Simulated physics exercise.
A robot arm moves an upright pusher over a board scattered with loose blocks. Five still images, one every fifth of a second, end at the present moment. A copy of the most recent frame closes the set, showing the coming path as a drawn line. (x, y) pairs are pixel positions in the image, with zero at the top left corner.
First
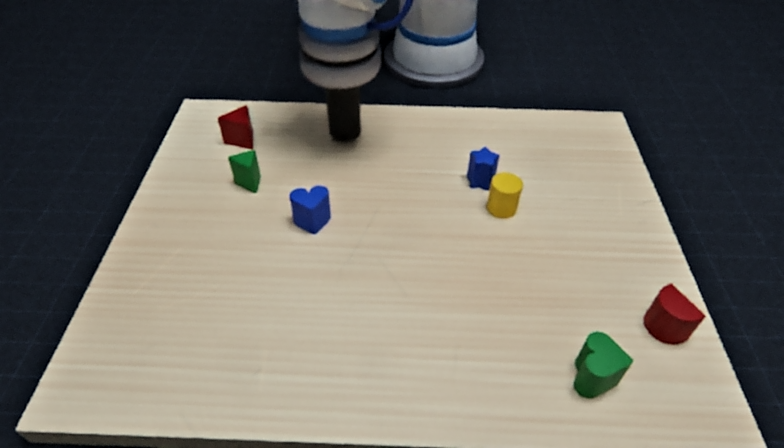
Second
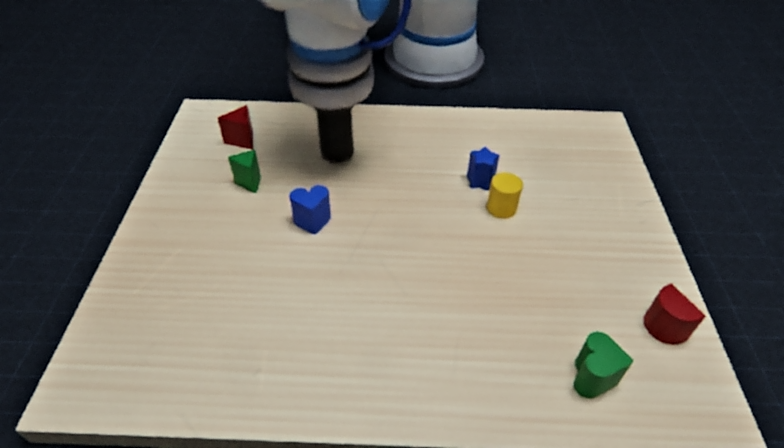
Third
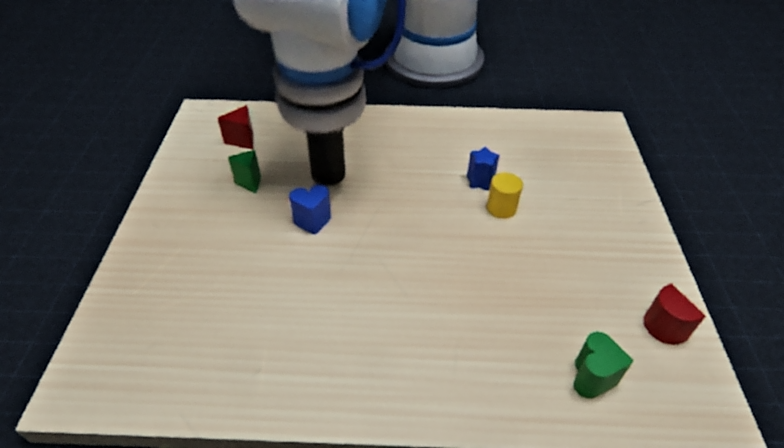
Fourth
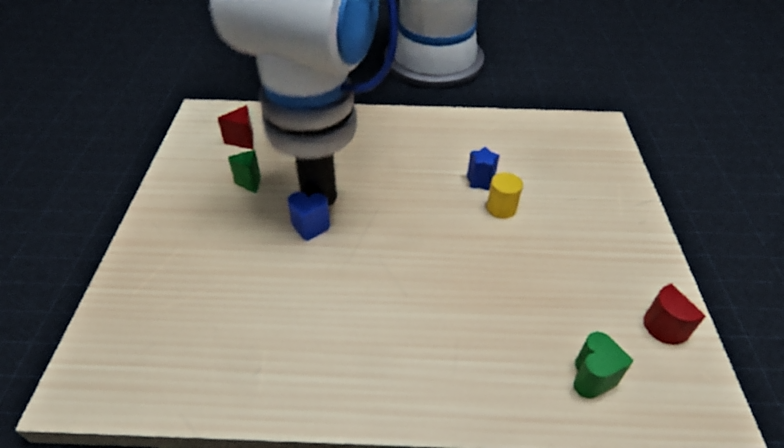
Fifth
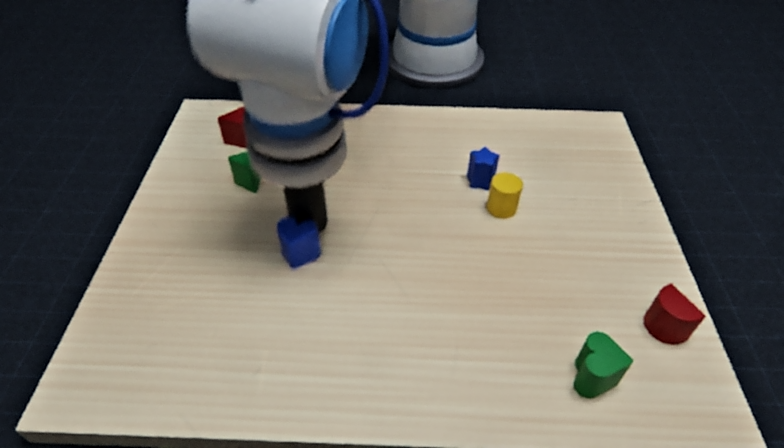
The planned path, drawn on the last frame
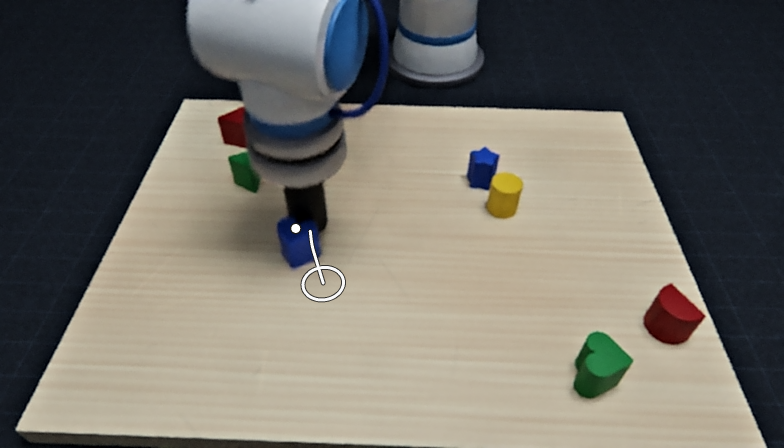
Robot arm lowering its black pusher toward the viewer across a wooden board, then nudging a blue heart block slightly forward.
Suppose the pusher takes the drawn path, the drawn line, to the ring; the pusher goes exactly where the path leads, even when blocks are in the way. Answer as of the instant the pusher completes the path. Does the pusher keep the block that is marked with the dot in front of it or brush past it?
The pusher has moved past the block that is marked with the dot by the time the path ends.
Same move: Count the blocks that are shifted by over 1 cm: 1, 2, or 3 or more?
Put simply, one block is moved more than 1 cm.
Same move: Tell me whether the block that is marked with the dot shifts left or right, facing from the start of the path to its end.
Rightward.
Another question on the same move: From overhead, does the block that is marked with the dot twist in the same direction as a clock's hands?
It seems so.
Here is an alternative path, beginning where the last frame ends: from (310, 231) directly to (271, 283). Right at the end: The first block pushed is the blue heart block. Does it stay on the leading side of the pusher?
Pushed ahead.
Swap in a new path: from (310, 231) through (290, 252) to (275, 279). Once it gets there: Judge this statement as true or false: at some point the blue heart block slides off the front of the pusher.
That is false.
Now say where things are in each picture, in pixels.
The first picture shows lower end of the pusher (345, 132), tops of blocks, blue heart block (309, 195).
The second picture shows pusher (337, 152), blocks as before.
The third picture shows pusher (329, 174), blocks as before.
The fourth picture shows pusher (319, 197), blue heart block (307, 201).
The fifth picture shows pusher (309, 223), blue heart block (296, 228).
The drawn path runs from (310, 231) over (315, 256) to (323, 283); the dot is on the blue heart block.
The first path, step by step. Halfway along, pusher (314, 249); blue heart block (290, 253), turned 20° clockwise.
At the end, pusher (322, 275); blue heart block (285, 267), turned 60° clockwise.
